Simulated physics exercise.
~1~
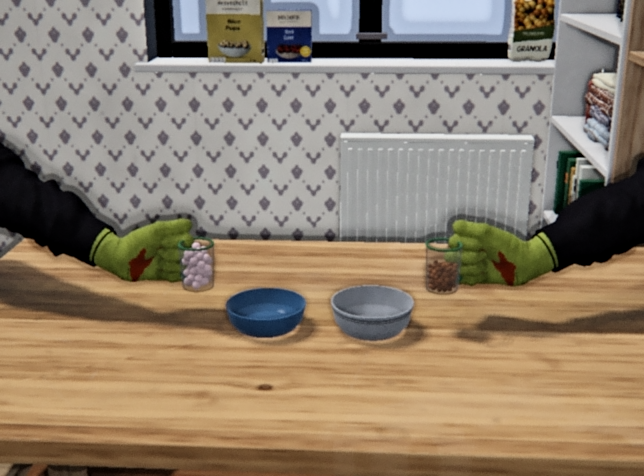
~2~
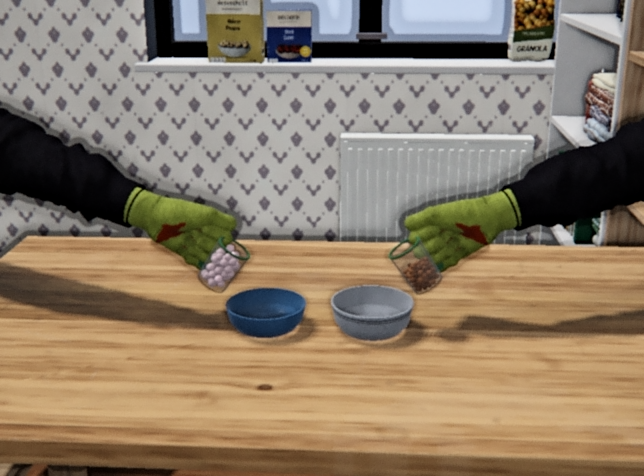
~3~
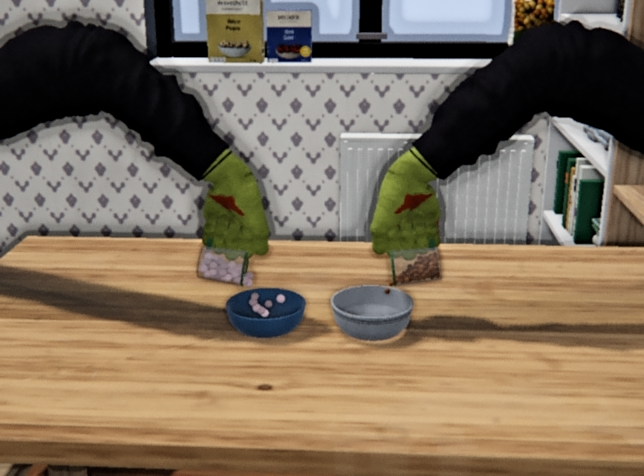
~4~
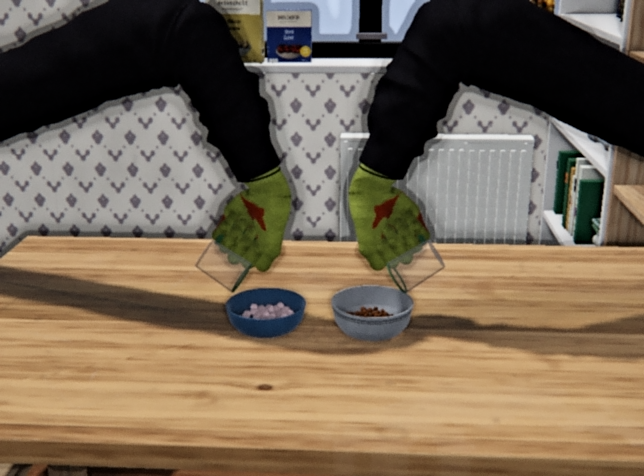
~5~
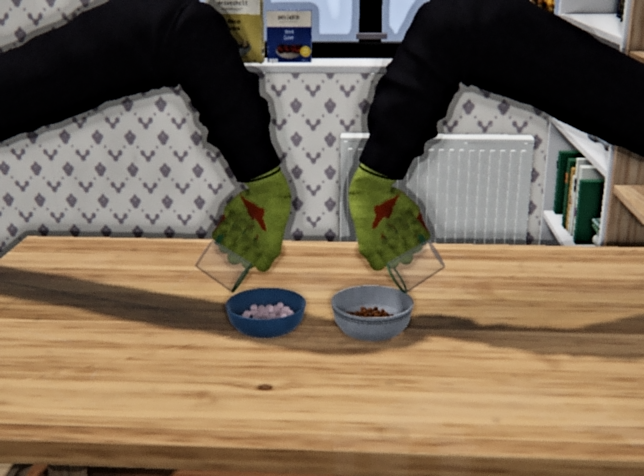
Two green-gloved hands with red marks, on black-sleeved arms reaching in from either side, hold small clear cups above a wooden table, seen from the front and slightly above. The left cup holds pale pinkish pieces and the right one brown pieces, with a blue bowl at centre-left and a grey bowl beside it, before patterned wallpaper and a white radiator. The hands move inward and tilt the cups toward the bowls. Pale pieces begin dropping into the blue bowl as brown ones start falling into the grey. Finally both cups hang overturned and empty, with every piece resting inside the bowls.
